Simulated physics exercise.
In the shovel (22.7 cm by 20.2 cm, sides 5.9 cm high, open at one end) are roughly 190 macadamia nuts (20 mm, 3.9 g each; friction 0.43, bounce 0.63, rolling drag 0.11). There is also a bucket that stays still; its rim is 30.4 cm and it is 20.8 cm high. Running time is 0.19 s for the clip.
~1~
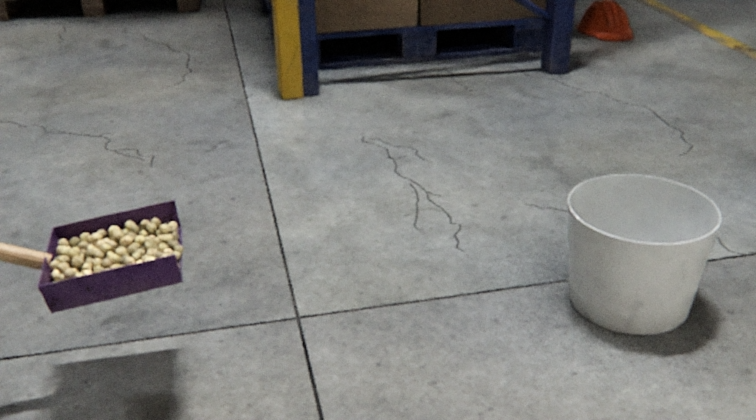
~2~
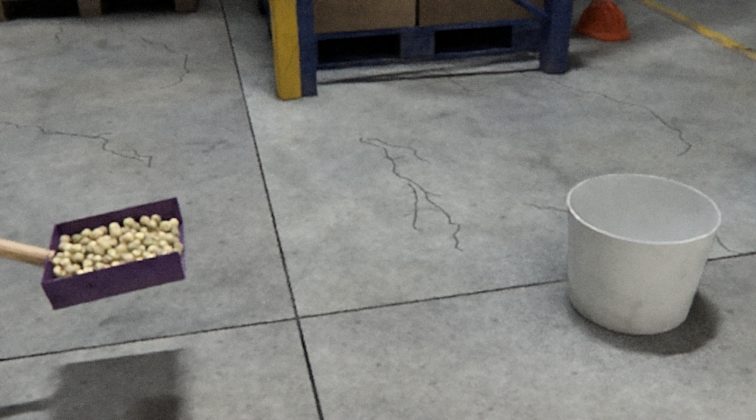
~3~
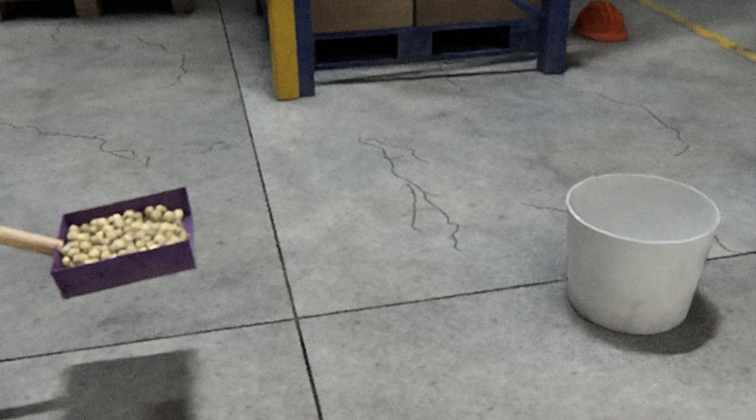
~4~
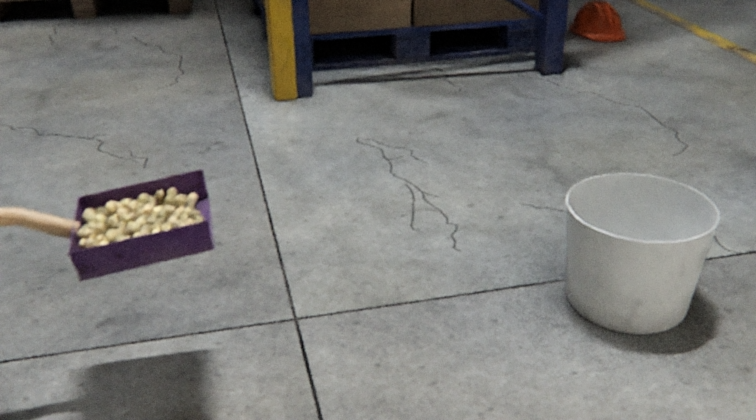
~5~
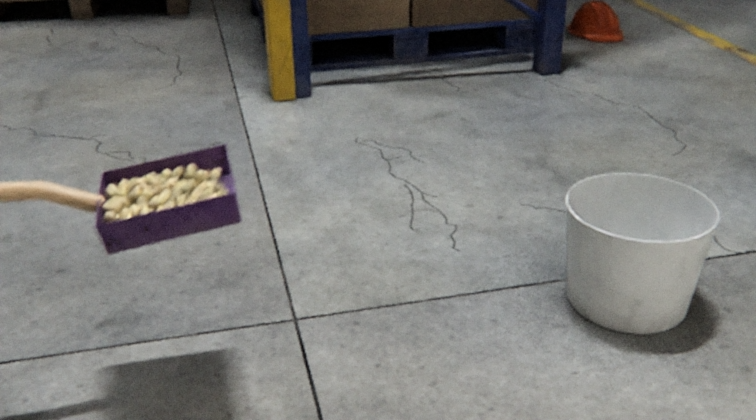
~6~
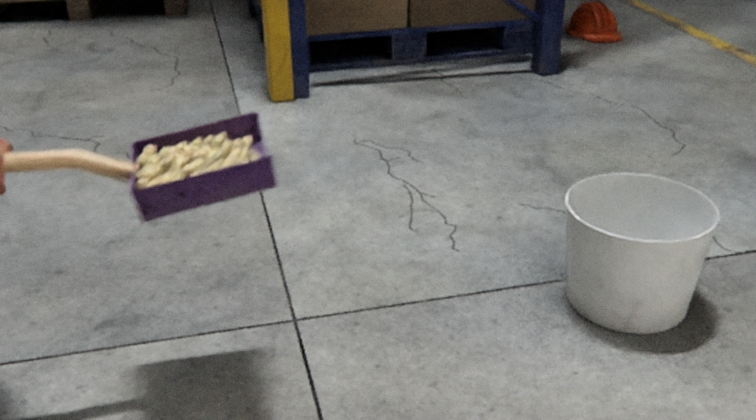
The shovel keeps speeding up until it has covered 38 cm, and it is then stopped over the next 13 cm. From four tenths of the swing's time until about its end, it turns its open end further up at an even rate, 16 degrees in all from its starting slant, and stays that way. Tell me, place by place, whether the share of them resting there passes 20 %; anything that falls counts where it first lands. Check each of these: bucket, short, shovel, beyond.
Bucket - does not pass, on the ground short of the target's middle - does not pass, shovel - does not pass, ground beyond - passes.
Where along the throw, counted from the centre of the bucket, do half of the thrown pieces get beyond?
Offset: Approx. 55 cm beyond.
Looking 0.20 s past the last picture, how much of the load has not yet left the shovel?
Around 0 percent.
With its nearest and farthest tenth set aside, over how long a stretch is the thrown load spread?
I'd put it at about 30 cm.
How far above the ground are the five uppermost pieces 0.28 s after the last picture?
75 cm, give or take.
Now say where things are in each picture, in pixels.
Shovel at (108, 273); tilt 7 degrees; moved 0.0 cm; low side left; open edge at (183, 252); middle of the load at (111, 256); bucket at (643, 206), in the first picture.
Shovel at (111, 270); tilt 7 degrees; moved 1.0 cm; low side left; open edge at (186, 249); middle of the load at (112, 254), in the second picture.
Shovel at (122, 258); tilt 7 degrees; moved 3.9 cm; low side left; open edge at (195, 239); middle of the load at (118, 244), in the third picture.
Shovel at (140, 239); tilt 7 degrees; moved 8.9 cm; low side left; open edge at (213, 221); middle of the load at (132, 227), in the fourth picture.
Shovel at (167, 212); tilt 8 degrees; moved 15.7 cm; low side left; open edge at (238, 195); middle of the load at (156, 201), in the fifth picture.
Shovel at (203, 177); tilt 9 degrees; moved 24.6 cm; low side left; open edge at (271, 162); middle of the load at (189, 169); bucket at (641, 205), in the sixth picture.
Then, 0.11 s after the last picture, tilt 18 degrees; shovel 90 %, in the air 10 %; middle of all pieces near (327, 56).
Then, 0.20 s after the last picture, tilt 23 degrees; in the air 100 %.
Then, 0.28 s after the last picture, tilt 23 degrees; in the air 100 %.
Then, 0.36 s after the last picture, tilt 23 degrees; in the air 100 %; middle of all pieces near (641, 15).
In the end, bucket 0 %, short 0 %, shovel 0 %, beyond 100 %.
